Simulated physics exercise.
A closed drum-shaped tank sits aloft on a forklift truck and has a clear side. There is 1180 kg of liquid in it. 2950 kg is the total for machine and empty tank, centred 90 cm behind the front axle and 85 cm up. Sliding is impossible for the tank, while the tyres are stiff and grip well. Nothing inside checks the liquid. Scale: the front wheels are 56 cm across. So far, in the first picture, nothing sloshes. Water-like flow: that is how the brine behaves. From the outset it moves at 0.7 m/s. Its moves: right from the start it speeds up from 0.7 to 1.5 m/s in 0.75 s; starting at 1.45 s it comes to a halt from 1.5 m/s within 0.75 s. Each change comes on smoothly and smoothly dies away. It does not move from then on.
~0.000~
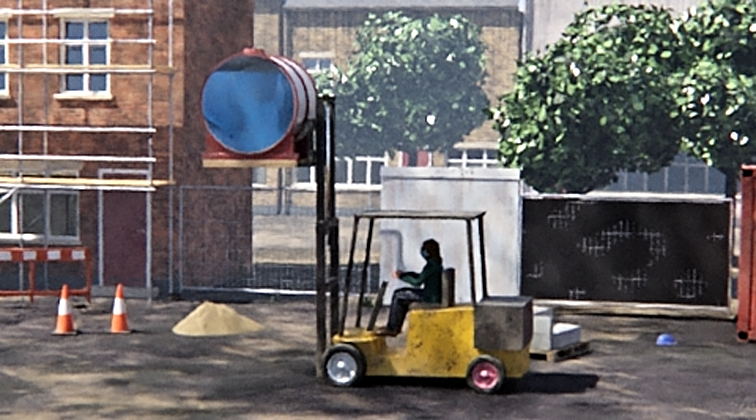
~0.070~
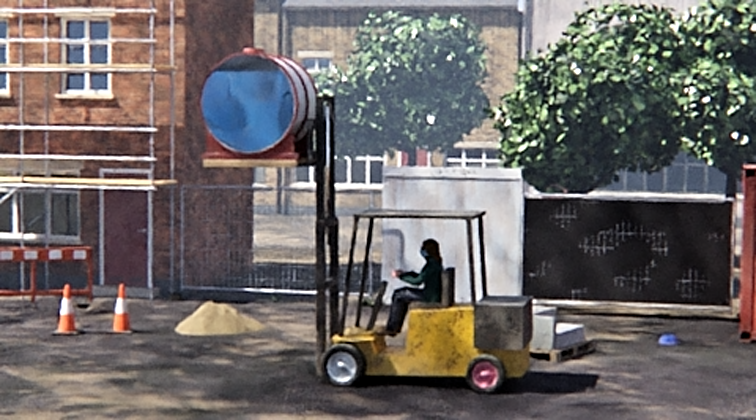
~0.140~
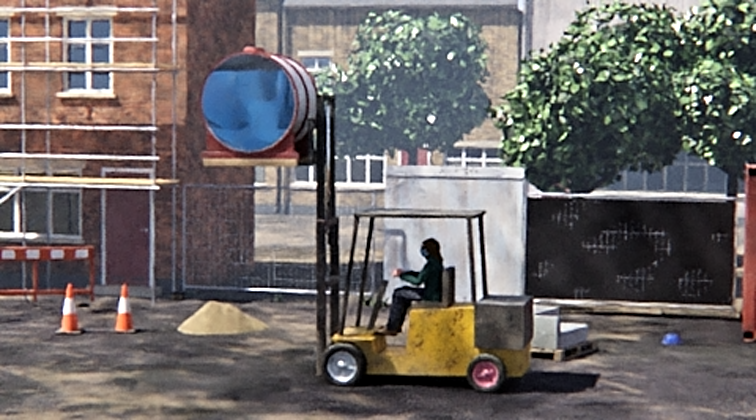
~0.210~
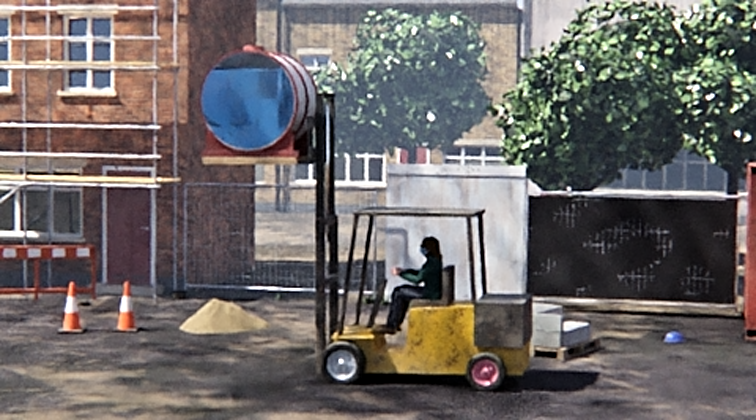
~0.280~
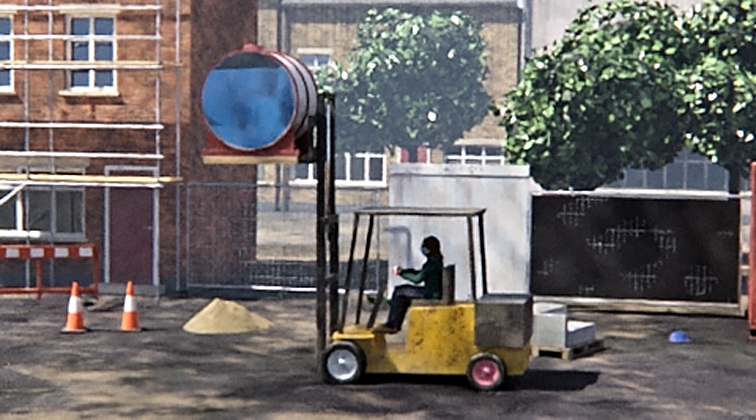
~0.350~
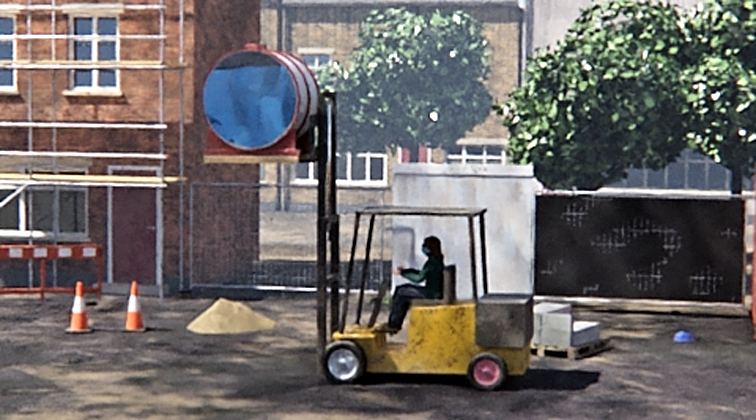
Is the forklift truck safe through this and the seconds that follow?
It ends up overturned.
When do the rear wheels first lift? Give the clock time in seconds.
Near 1.85 s, I reckon.
Then, 1.40 s in, the lean is 0°, wheels down; the liquid stands 98 cm on the front, 91 cm on the back.
Then, 1.85 s in, the lean is 1° nose down, the rear 2 cm in the air; the liquid stands 98 cm on the front, 92 cm on the back.
Then, 2.40 s in, the lean is 7° nose down, the rear 20 cm in the air; the liquid stands 99 cm on the front, 89 cm on the back.
Then, 4.40 s in, it has passed 50° nose down and is going over.
